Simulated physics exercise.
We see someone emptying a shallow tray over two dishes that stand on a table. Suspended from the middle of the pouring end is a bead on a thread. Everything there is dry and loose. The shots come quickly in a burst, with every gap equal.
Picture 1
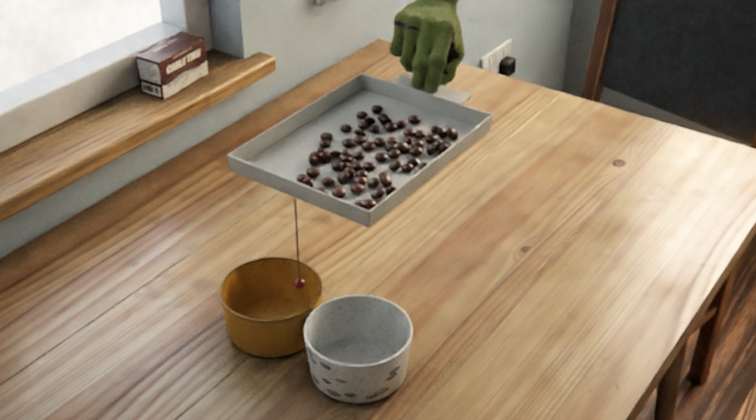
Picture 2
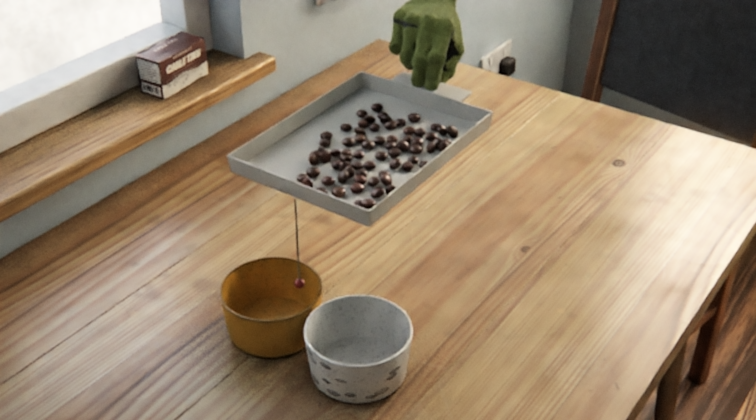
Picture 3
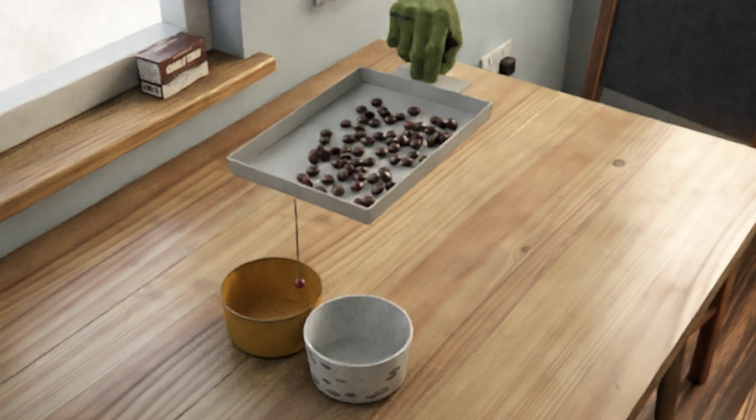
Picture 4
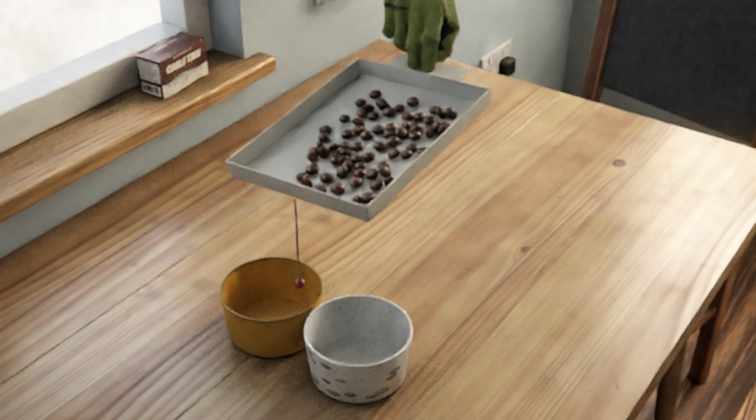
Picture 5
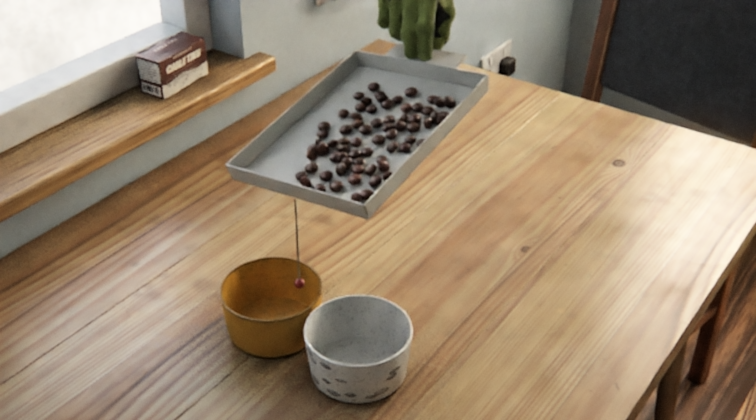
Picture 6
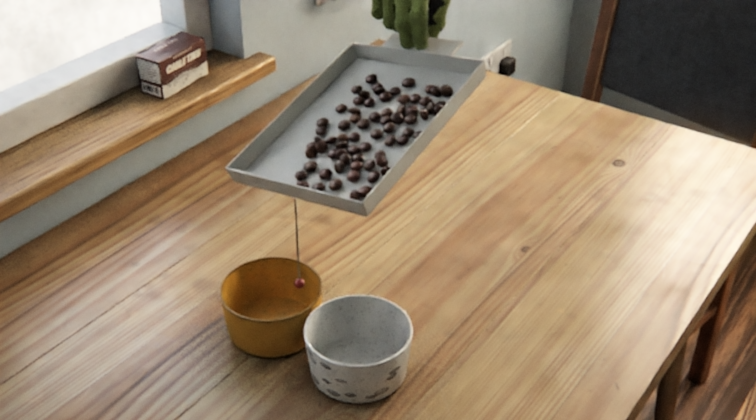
A green-gloved hand gradually raised the far end of a gray tray of small dark pieces above two bowls, tilting it toward its lower left corner, while a bead hung still on its thread.
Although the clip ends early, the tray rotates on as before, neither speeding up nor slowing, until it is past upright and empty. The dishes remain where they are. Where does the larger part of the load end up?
Winner: Left dish.
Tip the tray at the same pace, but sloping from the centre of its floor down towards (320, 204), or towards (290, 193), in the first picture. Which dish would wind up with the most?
Results - the dish on the right side first, the dish on the left side second.
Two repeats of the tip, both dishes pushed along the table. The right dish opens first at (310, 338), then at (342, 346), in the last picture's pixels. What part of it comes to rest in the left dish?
60 and 40 %.
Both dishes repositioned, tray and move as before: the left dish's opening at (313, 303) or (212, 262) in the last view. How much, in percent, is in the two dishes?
In order, about 0 and 80 in a hundred.
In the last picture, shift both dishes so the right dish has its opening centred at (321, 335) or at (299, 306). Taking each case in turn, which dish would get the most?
Place 1 - the dish at left; place 2 - the dish at left.
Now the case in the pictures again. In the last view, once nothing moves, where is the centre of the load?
About (257, 314).
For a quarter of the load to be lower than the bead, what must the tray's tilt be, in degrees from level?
The tilt then is about 100°.
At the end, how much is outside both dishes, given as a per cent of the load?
Share: Approx. 20 %.
Shortly afterwards, tray tipped steeply; all but a few on the tray; only a few in the left dish; only a few in the air.
Next, tray tipped past a quarter turn; near half on the tray; near a quarter in the left dish; a little outside both; a little in the air.
Some moments later, tray tipped past a quarter turn; the bulk in the left dish; near a quarter outside both.
In the end, tray tipped past a quarter turn; none at all in the right dish; the bulk in the left dish; near a quarter outside both.
